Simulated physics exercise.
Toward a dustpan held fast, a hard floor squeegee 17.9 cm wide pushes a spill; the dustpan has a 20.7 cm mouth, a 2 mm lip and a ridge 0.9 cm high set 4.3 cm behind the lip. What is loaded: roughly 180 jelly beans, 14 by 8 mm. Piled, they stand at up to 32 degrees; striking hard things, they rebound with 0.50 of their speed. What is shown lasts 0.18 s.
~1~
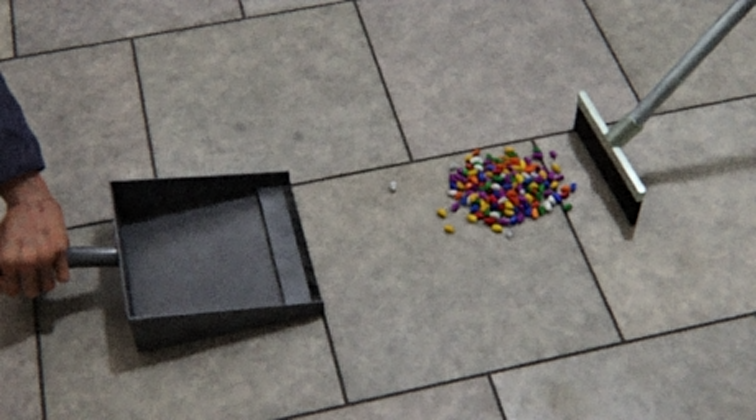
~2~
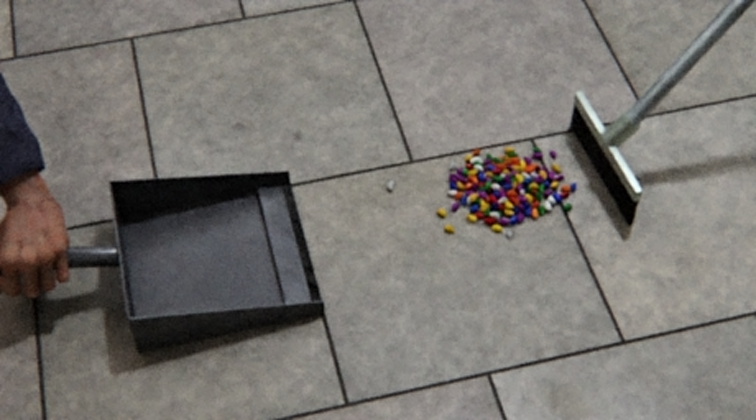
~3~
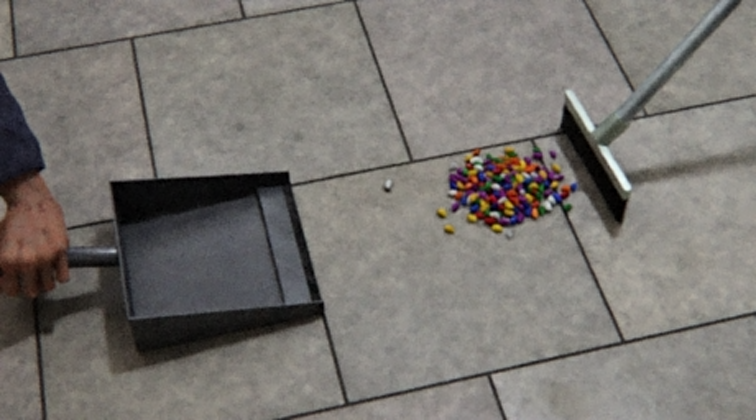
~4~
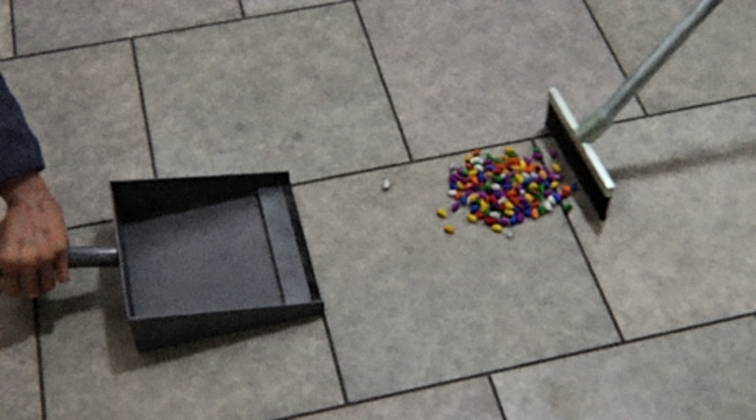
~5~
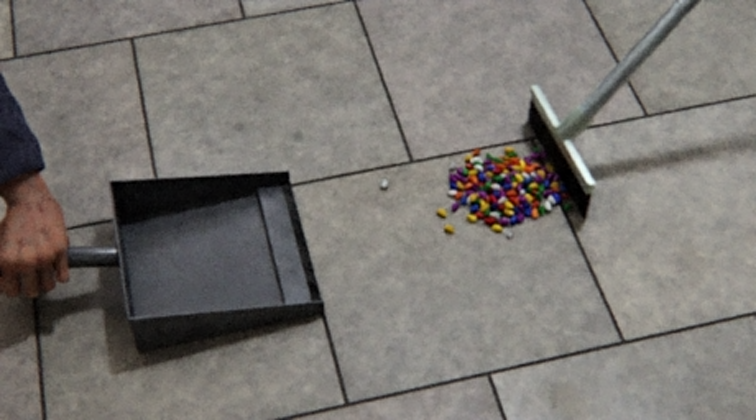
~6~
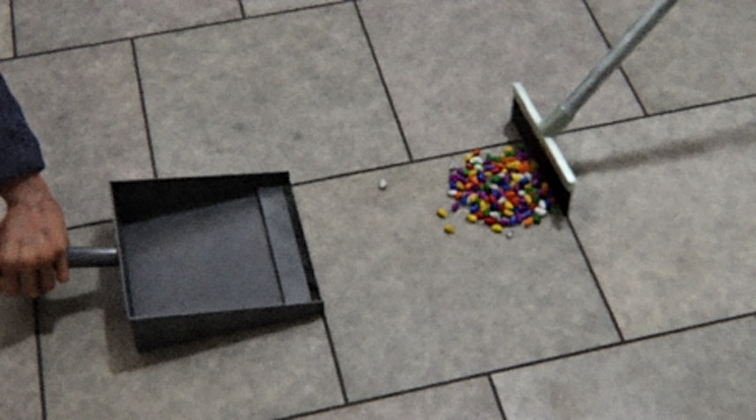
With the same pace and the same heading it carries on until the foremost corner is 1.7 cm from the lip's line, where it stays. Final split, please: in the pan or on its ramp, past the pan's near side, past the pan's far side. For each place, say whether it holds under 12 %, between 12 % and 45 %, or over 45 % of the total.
Outcome: Pan: A minor share; near side: A minor share; far side: An intermediate share.
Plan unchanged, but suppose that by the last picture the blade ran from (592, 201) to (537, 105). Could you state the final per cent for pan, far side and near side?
The pan gets 30, the far side 15 and the near side 5.
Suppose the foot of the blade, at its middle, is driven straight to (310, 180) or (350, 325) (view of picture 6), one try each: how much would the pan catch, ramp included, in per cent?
Around 20 per cent, and around 15 per cent.
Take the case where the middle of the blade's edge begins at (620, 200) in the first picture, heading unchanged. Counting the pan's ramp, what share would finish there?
I'd put it at around 10 per cent.
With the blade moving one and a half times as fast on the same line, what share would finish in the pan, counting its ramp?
I'd guess it lands at about 0 per cent.
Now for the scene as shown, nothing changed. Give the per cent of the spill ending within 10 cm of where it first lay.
About 30 %.
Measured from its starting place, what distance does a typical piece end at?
The figure is about 18 cm.
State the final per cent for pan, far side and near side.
Final shares - pan: 0%, near side: 5%, far side: 35%.
Then, 0.26 s after the last picture, middle of the blade 17 cm from the lip; 0 % over the lip, far side 15 %, near side 0 %.
Then, 0.43 s after the last picture, middle of the blade 7 cm from the lip; 0 % over the lip, far side 30 %, near side 0 %.
Then, 0.72 s after the last picture, middle of the blade 2 cm from the lip; 0 % over the lip, far side 35 %, near side 0 %.
In the end, pan 0 %, near side 5 %, far side 35 %, in front of the lip or behind the blade 65 %.
